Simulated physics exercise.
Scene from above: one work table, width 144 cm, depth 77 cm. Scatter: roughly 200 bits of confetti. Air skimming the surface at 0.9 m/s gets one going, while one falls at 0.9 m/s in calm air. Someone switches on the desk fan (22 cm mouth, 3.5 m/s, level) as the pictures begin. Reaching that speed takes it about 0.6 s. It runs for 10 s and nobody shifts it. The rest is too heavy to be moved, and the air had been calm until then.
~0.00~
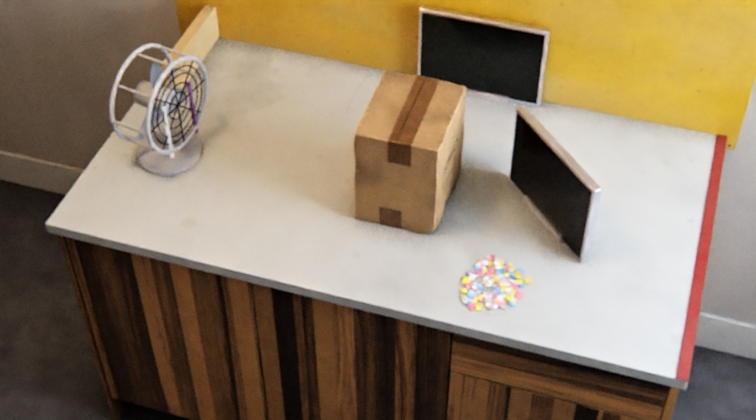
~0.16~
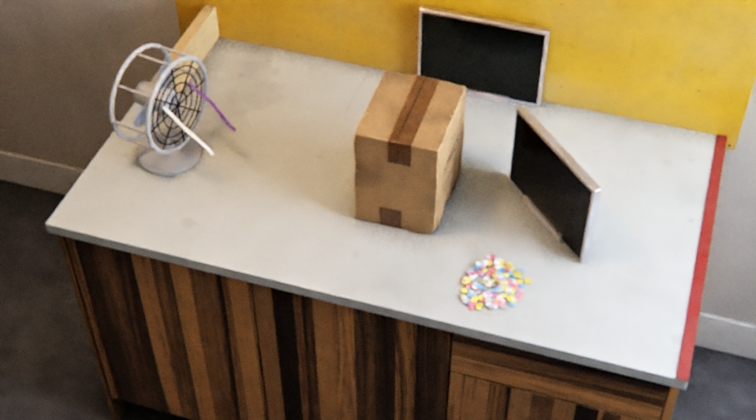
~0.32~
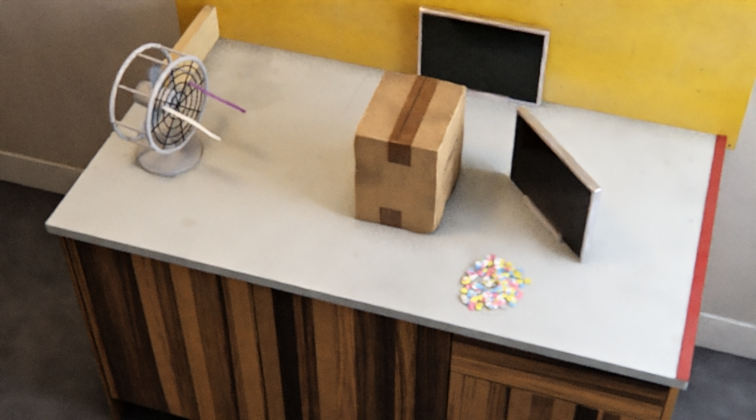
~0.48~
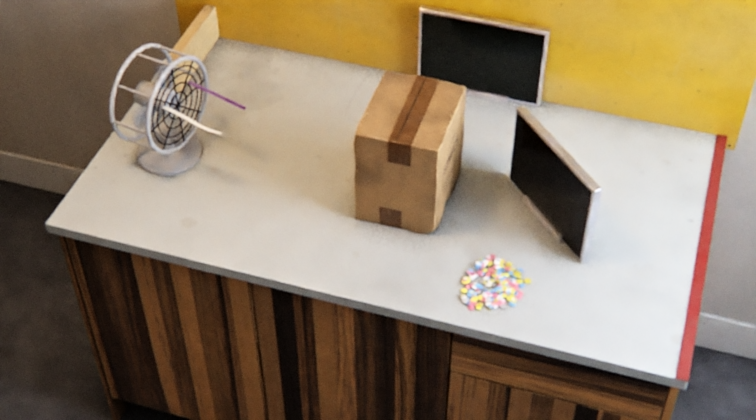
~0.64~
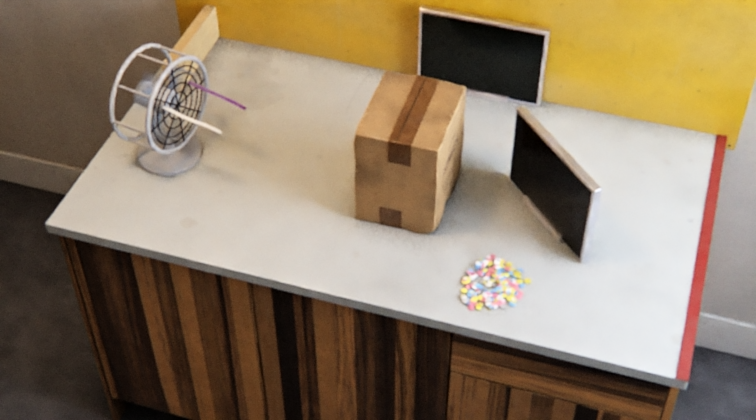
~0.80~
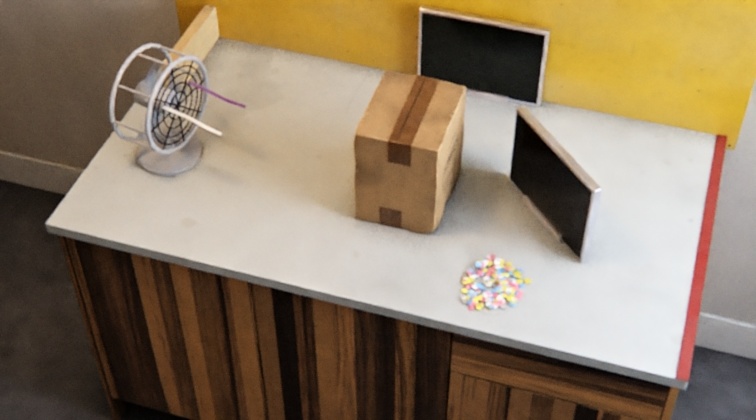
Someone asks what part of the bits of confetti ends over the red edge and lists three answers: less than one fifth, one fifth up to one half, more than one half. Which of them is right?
More than one half of the bits of confetti end there.
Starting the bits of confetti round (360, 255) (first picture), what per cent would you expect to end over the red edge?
10 %.
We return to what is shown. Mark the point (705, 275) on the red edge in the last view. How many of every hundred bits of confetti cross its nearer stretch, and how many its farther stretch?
About 60 per cent over the nearer part and 0 per cent over the farther part.
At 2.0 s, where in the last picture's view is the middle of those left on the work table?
I'd aim at pixel (603, 278) or close to it.
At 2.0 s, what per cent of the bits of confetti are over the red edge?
About 50 per cent.
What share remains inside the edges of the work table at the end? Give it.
Around 0 in a hundred remain.
After 2.0 s, 50 % are on the move or not yet settled, 50 % are over the red edge; the middle of those still in play is near (603, 278).
After 3.2 s, 21 % are on the move or not yet settled, 55 % are over the red edge; the middle of those still in play is near (592, 277).
After 5.5 s, 9 % are on the move or not yet settled, 65 % are over the red edge.
After 10.0 s, at the end, 74 % are over the red edge.
